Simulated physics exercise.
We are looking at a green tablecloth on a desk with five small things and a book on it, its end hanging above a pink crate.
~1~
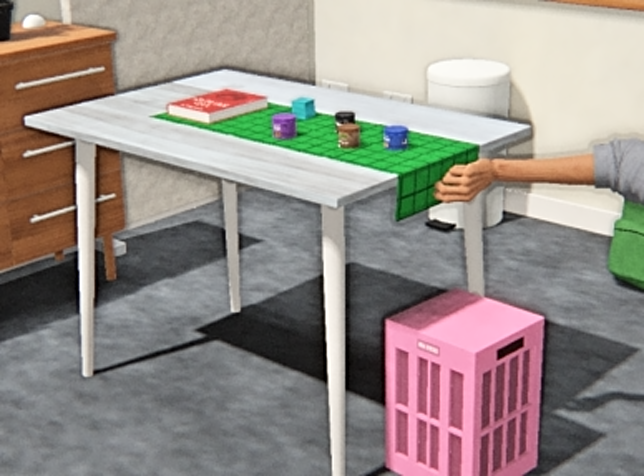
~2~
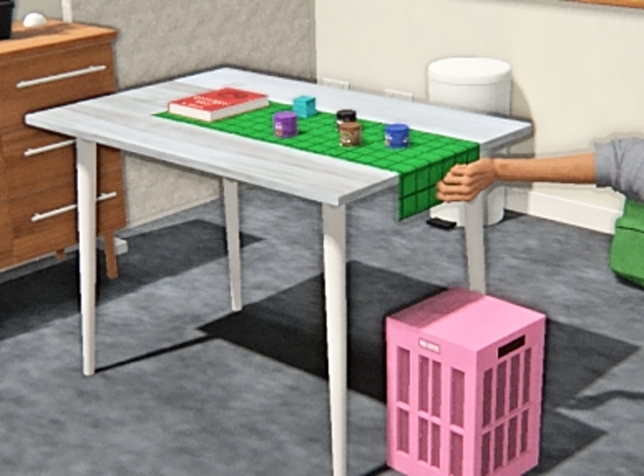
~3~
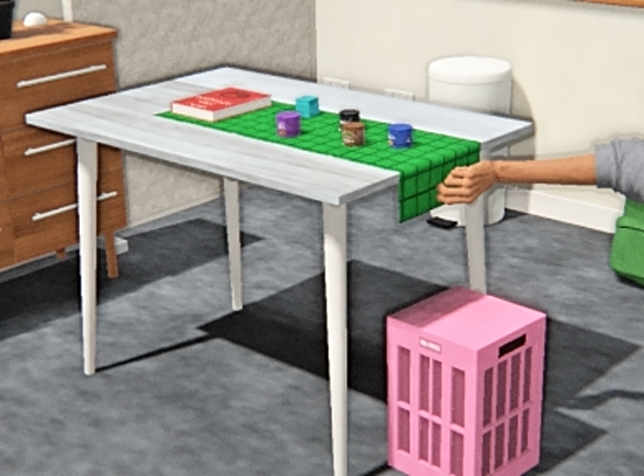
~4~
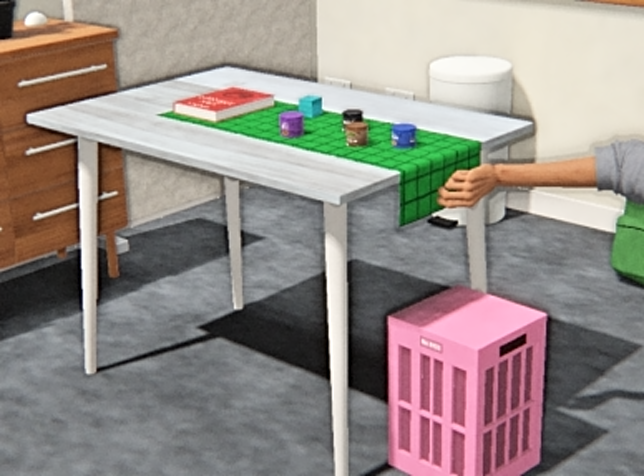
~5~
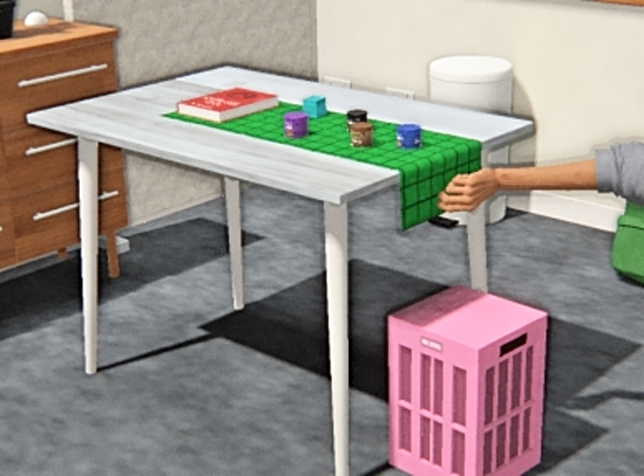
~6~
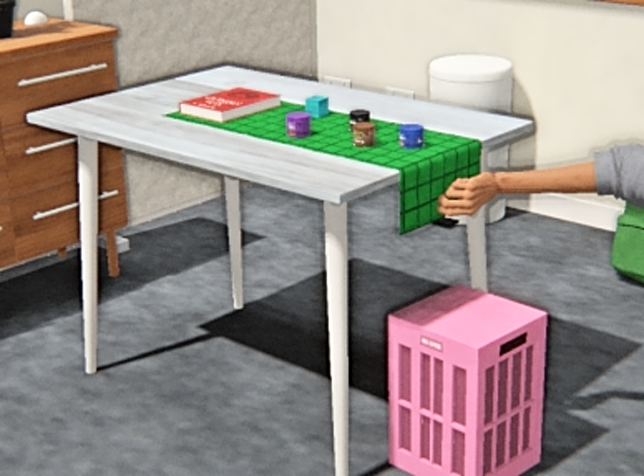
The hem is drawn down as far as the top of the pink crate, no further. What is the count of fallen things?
The count of fallen things is two.
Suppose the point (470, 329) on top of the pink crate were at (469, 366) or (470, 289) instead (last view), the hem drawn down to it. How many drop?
It would be 3 and 1.
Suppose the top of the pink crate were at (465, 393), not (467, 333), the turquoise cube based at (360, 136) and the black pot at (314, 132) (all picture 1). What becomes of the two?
The turquoise cube comes down, the black pot goes over.
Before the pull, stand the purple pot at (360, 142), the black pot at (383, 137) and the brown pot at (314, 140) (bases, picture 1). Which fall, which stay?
The purple pot drops off; the black pot goes over; the brown pot does not fall.
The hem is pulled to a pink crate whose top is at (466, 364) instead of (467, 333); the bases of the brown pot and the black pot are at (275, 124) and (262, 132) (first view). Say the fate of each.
The brown pot does not fall; the black pot keeps its place on top.
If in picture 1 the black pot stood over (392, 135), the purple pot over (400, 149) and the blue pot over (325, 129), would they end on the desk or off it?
The black pot comes down; the purple pot tumbles off; the blue pot remains up.
Early on, hem near (443, 280); blue pot gone.
Midway, hem on the crate; blue pot and brown pot gone.
Finally, hem on the crate; blue pot and brown pot gone. It carries off two.
